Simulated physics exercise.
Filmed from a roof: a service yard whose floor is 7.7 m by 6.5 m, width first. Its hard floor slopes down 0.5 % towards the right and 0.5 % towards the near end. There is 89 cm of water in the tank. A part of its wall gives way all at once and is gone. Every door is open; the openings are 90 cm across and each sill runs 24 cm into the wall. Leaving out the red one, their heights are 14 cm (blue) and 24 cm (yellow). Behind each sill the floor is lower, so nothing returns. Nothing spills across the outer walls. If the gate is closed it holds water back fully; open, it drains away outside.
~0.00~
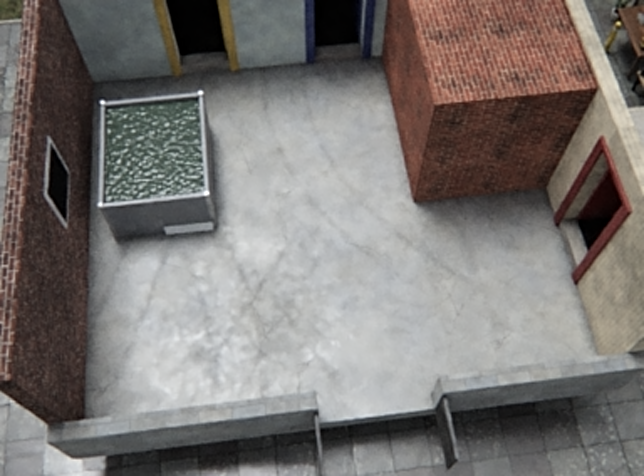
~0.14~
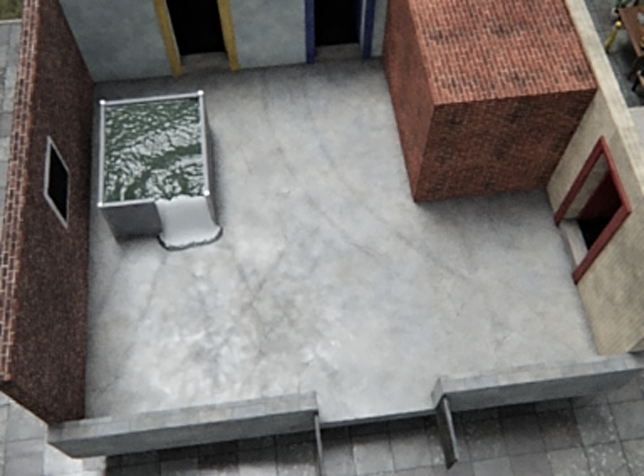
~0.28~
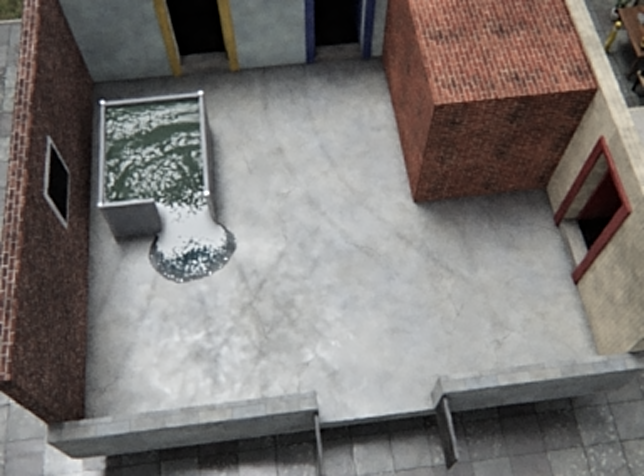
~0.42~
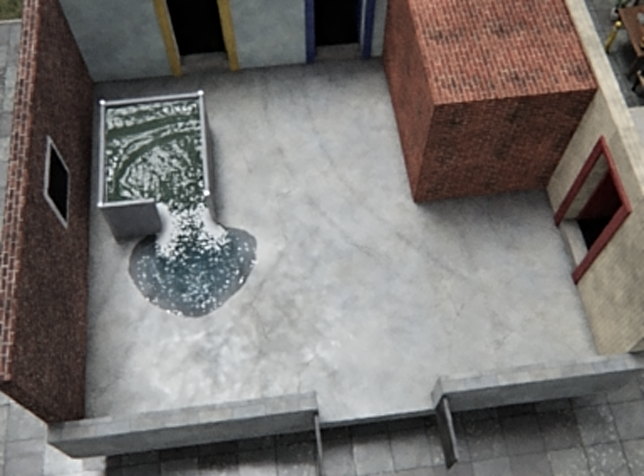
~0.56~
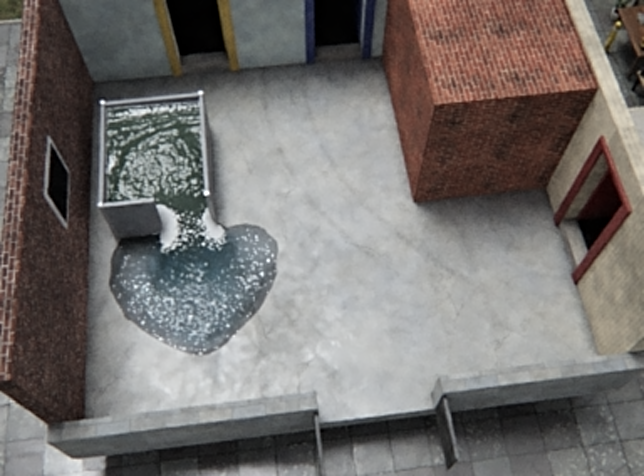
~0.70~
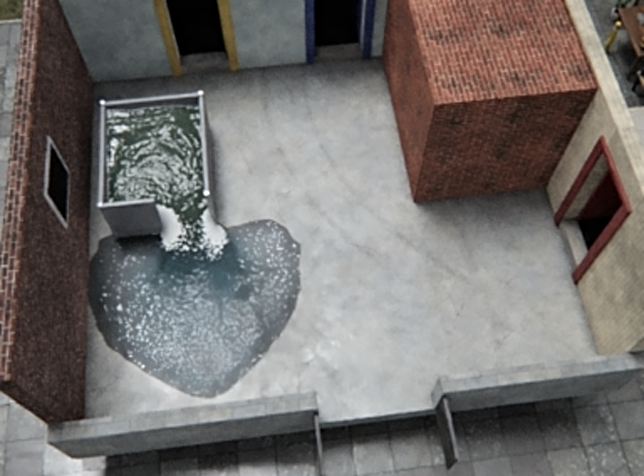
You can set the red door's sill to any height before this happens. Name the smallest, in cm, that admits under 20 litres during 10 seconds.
At least 9 cm or so.
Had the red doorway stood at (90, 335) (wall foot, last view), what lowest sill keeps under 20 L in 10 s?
About 12.0 cm.
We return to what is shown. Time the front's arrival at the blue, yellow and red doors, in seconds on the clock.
Blue not within the 10 s, yellow 7.0 s, red 4.0 s.
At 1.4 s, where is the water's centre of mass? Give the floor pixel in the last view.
Around (181, 231).
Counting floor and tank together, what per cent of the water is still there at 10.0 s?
About 82 per cent.
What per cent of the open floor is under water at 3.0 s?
About 40 per cent.
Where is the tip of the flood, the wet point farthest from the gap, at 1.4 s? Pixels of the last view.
Around (359, 401).
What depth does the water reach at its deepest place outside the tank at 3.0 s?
About 26 cm.
After 1.4 s water covers 30 % of the floor, deepest (42 cm) near (201, 234); it has not reached the red door.
After 3.0 s water covers 40 % of the floor, deepest (26 cm) near (190, 235); it has not reached the red door.
After 10.0 s water covers 80 % of the floor, deepest (14 cm) near (596, 372); 11 cm at the red door, 0 litres in over its 22 cm sill.
At the red door as built, the water arrived by 4.1 s and peaked near 14 cm at 8.6 s.
With a sill of 7.5 cm, 34 litres would have come in within the 10 s; with 10.5 cm, 9 litres. So under 20 litres takes about 9 cm.
